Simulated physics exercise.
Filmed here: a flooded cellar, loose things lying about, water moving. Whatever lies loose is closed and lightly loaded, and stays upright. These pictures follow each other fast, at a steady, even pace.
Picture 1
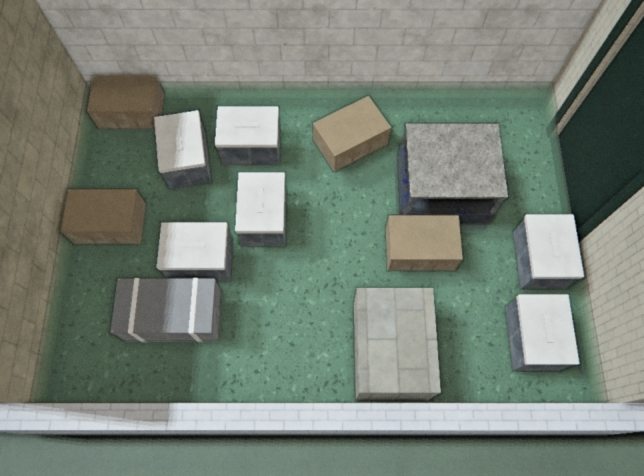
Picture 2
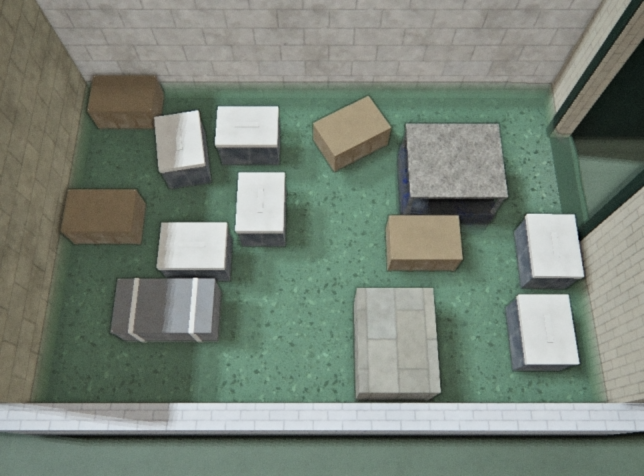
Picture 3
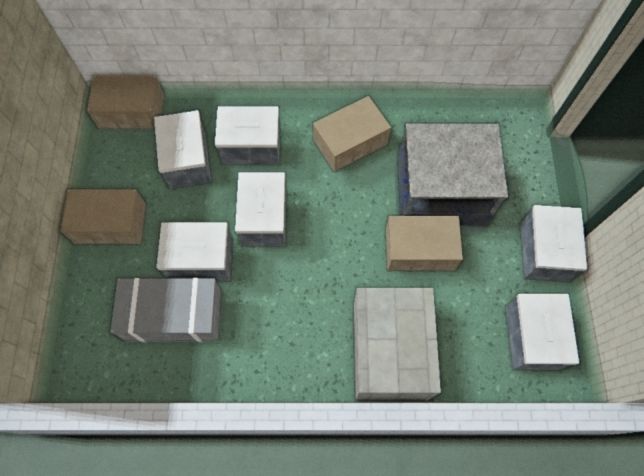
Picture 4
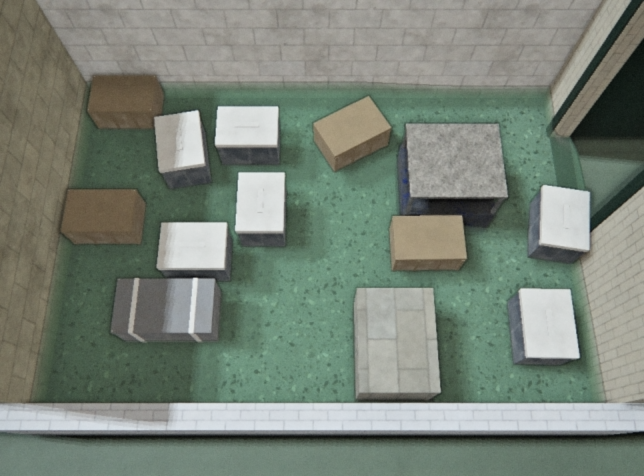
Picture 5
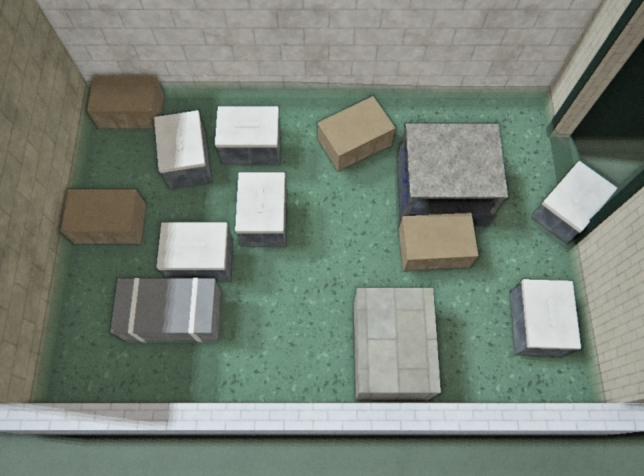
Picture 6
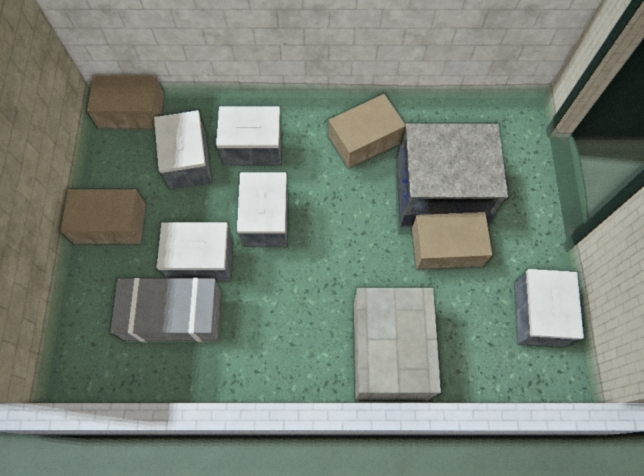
In a flooded cellar with a green floor, brown and white-topped boxes lie scattered between pale brick walls as a dark opening on the right widens. A white-topped box beside it drifts right, turns and passes out of view through the gap, while nearby brown boxes shift slightly rightward.
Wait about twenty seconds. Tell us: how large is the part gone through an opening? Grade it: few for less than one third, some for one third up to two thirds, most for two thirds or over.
Grade: Some.
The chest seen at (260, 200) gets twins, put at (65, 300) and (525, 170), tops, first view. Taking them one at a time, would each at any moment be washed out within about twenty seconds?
Remains, escapes.
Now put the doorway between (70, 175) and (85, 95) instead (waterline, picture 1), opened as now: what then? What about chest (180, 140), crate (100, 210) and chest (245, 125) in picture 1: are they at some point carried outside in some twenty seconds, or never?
Taken in that order, the answers are swept away, swept away, swept away.
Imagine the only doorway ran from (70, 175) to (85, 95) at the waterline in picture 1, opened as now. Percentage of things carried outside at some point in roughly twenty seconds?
That would be near 70 per cent of the things.
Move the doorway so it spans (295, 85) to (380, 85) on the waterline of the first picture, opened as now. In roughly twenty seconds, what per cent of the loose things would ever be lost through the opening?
About 50 per cent.
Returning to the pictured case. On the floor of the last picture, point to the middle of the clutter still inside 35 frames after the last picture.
Mean position: Approx. (319, 191) px.
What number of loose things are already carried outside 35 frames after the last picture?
All told, it is 6.
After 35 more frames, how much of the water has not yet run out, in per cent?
That comes to roughly 46 parts in a hundred.
A moment on, 1 of 11 are out; 10 afloat.
Next, 4 of 11 are out; 7 afloat.
Later, 6 of 11 are out; 5 afloat.
In the end, 7 of 11 are out; 4 afloat.
